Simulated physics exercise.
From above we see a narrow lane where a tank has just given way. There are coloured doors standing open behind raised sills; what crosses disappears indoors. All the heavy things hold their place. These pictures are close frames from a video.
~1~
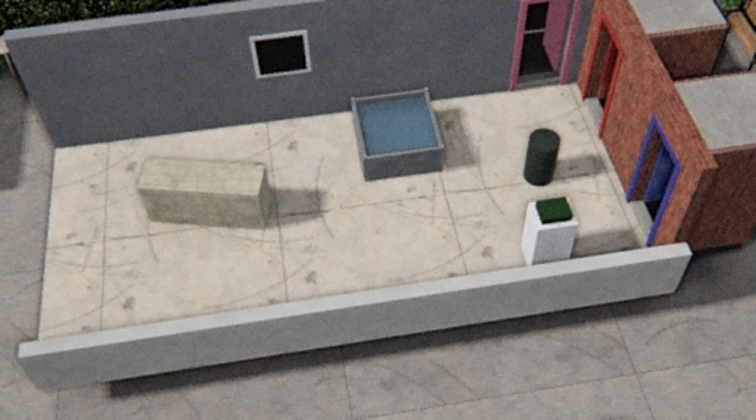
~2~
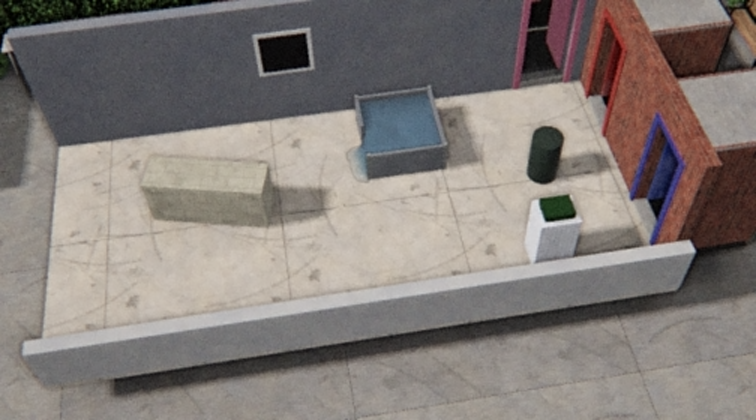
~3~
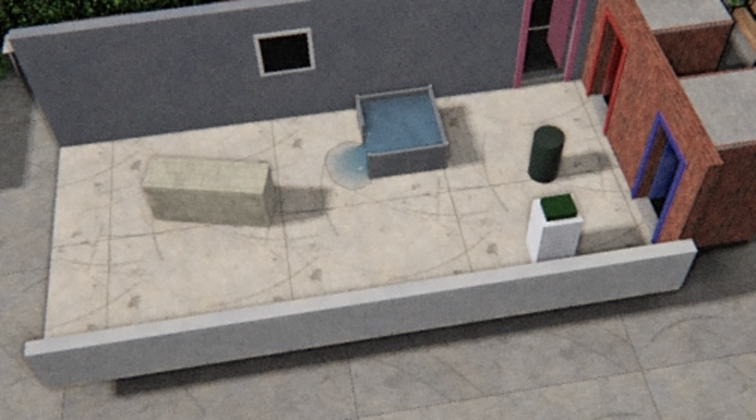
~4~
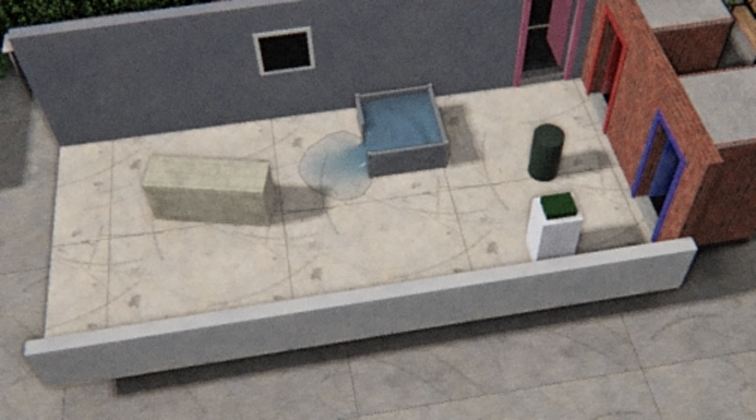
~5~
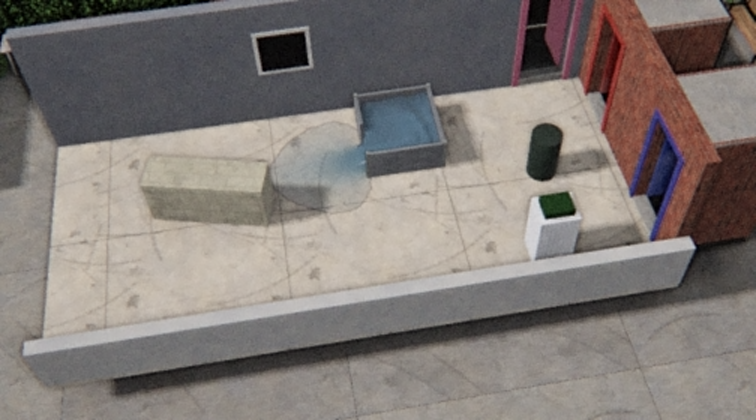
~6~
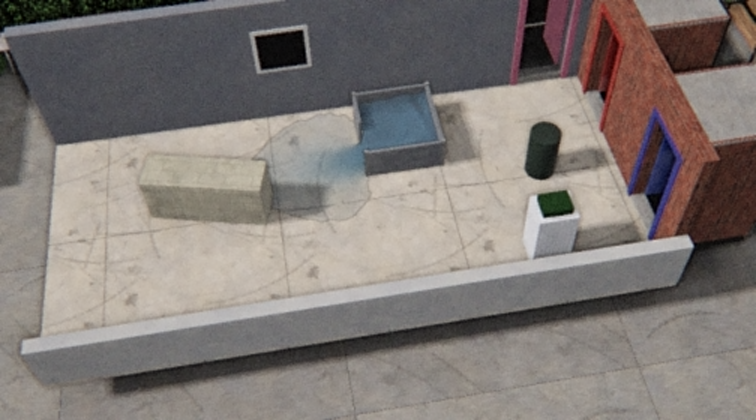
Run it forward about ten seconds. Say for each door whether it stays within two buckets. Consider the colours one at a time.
The red door stays within two buckets; the blue door stays within two buckets; the pink door stays within two buckets.
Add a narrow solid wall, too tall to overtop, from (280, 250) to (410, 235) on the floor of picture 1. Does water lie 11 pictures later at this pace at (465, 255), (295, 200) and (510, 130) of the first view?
Spared, submerged, then spared.
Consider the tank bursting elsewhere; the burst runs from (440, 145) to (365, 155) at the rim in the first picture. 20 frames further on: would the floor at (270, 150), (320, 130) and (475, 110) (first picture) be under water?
First unwetted, second unwetted, third unwetted.
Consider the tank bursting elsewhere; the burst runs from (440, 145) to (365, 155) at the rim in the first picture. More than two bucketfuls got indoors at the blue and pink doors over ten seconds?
Outcome: Blue door overshoots; pink door remains short.
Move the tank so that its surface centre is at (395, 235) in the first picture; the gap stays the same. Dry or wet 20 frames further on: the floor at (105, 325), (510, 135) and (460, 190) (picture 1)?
Spot by spot, in the order asked: Swamped, untouched, untouched.
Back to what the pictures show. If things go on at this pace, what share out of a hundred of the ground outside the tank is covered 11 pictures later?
That should be about 25 %.
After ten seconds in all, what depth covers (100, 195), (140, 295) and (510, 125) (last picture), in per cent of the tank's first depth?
Taking the places in turn, I get roughly 2, 2 and 0 percent.
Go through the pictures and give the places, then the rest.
The first frame shows still water in the tank at (397, 126).
In the second frame, water pours out at (368, 157) and has run to (352, 153).
In the third frame, water pours out at (369, 157) and has run to (331, 158).
In the fourth frame, water pours out at (369, 156) and has run to (304, 173).
In the fifth frame, the front is at (273, 182), out from the gap at (367, 155).
In the sixth frame, the front is at a hidden place, out from the gap at (366, 154).
A moment on, water covers 20 % of the floor; the red door not reached, the blue door not reached, the pink door not reached.
Next, water covers 25 % of the floor; the red door not reached, the blue door not reached, the pink door not reached.
Then, water covers 30 % of the floor; the red door not reached, the blue door not reached, the pink door not reached.
Later, water covers 45 % of the floor; the red door not reached, the blue door not reached, the pink door not reached.
In the end, water covers 55 % of the floor; the red door not reached, the blue door not reached, the pink door not reached.
